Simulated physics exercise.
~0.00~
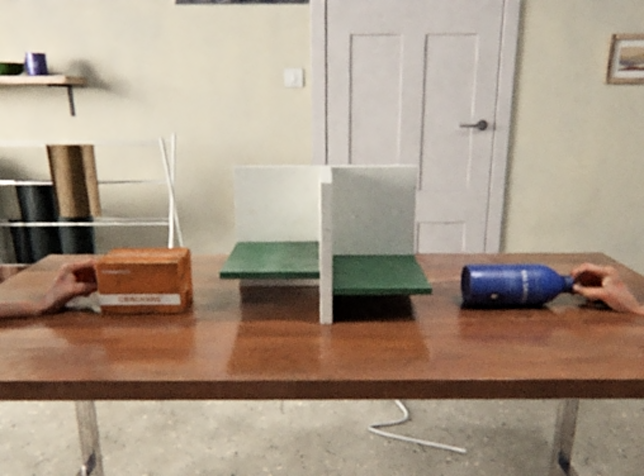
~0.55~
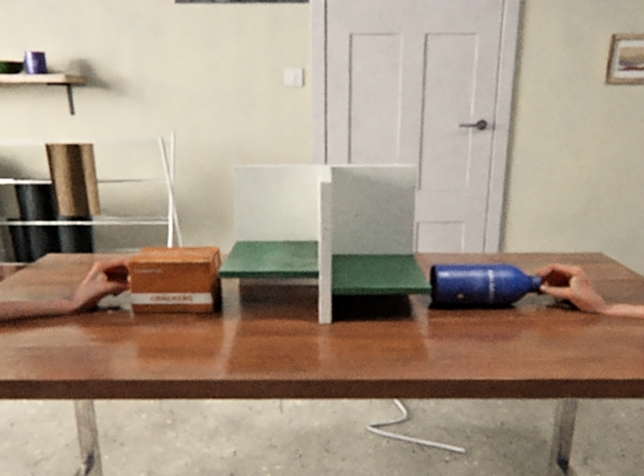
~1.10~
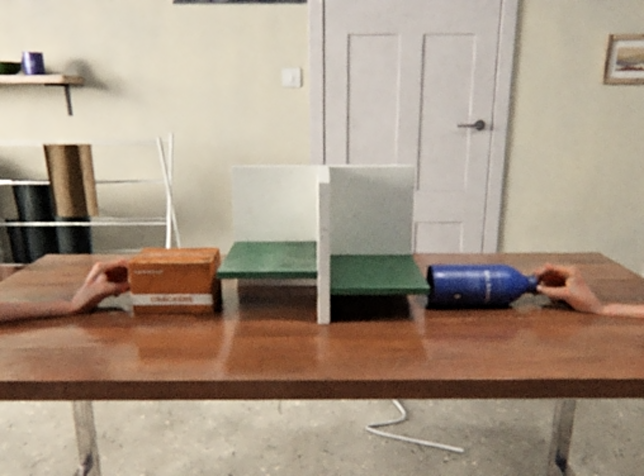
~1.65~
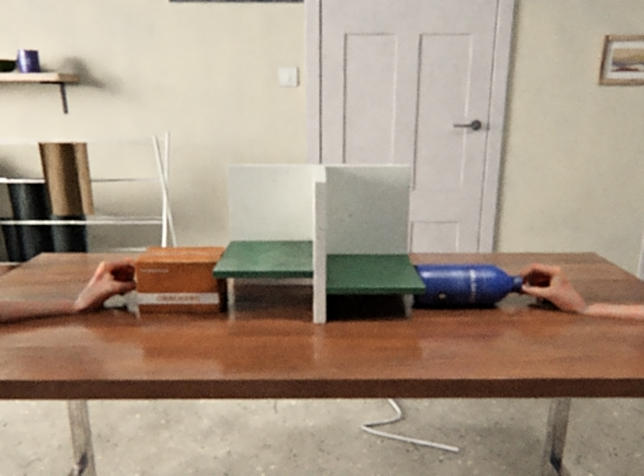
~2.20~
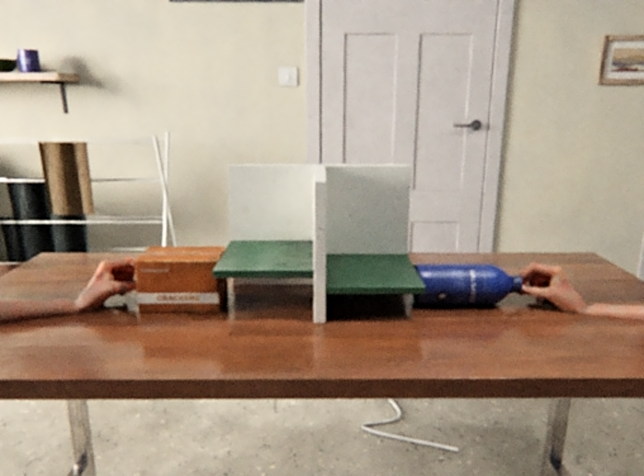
The video shows two hands on a wooden table pushing an orange box from the left and a blue bottle on its side from the right toward a stand with green shelves, where both stop at the shelf edges, still outside.
